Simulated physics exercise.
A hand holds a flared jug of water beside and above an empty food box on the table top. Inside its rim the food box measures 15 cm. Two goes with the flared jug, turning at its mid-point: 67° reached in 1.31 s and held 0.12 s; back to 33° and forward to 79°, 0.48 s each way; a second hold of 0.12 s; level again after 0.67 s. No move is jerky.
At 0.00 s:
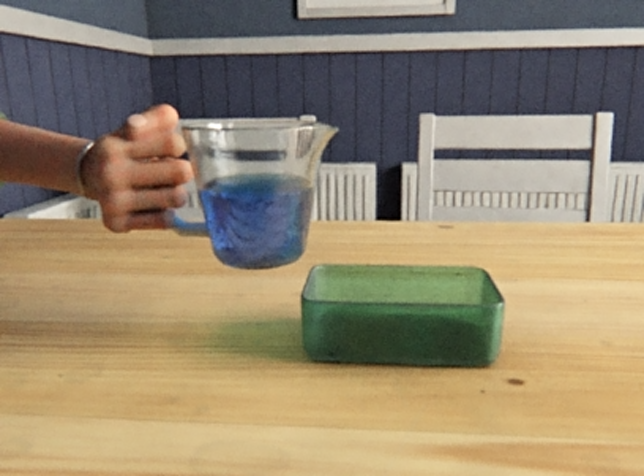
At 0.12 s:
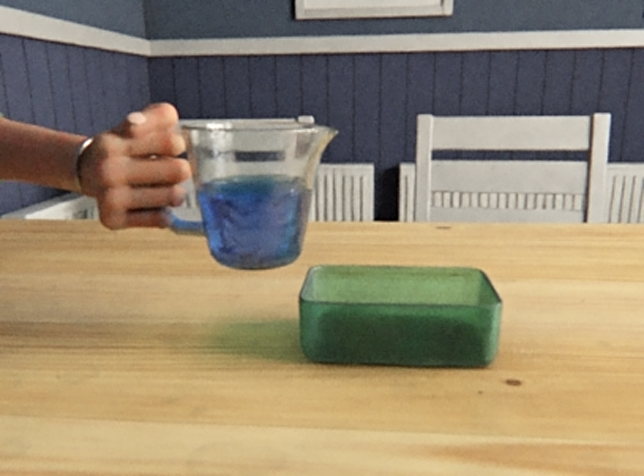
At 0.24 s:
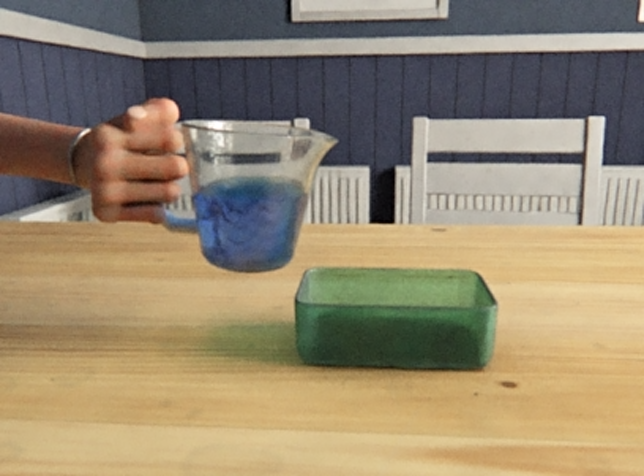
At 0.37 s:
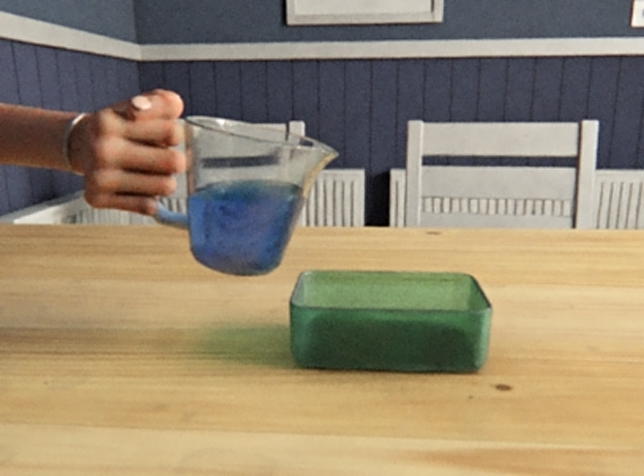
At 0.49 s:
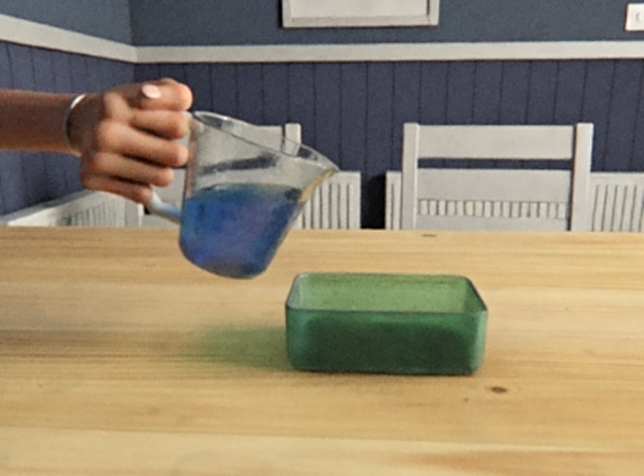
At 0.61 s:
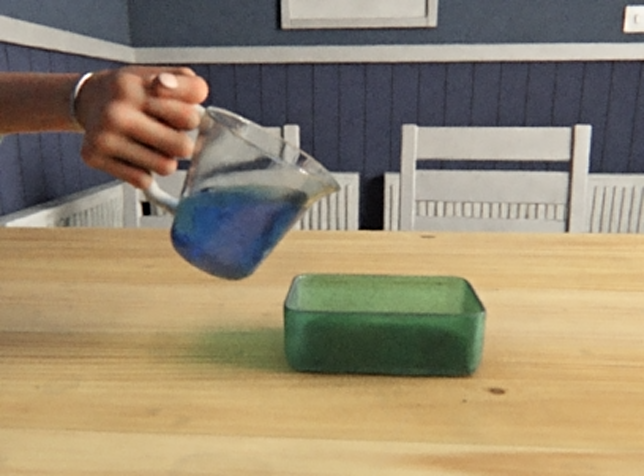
A hand gradually tilts a clear jug of blue water rightward above a green box.
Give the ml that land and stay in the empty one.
The food box gets roughly 260 ml.
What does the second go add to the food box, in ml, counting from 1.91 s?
About 80 ml.
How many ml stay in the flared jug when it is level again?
Close to 40 ml.
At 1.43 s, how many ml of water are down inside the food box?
Close to 140 ml.
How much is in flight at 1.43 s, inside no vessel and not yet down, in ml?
Some 20 ml.
By 1.43 s the tilt is 67° and the food box has 135 ml, the flared jug 150 ml, and 0 ml is on the table top.
By 1.91 s the tilt is 33° and the food box has 185 ml, the flared jug 120 ml, and 5 ml is on the table top.
By 2.51 s the tilt is 79° and the food box has 215 ml, the flared jug 75 ml, and 5 ml is on the table top.
By 2.99 s the tilt is 15° and the food box has 260 ml, the flared jug 45 ml, and 5 ml is on the table top.
At rest the food box has 260 ml, the flared jug 45 ml, and 5 ml is on the table top.
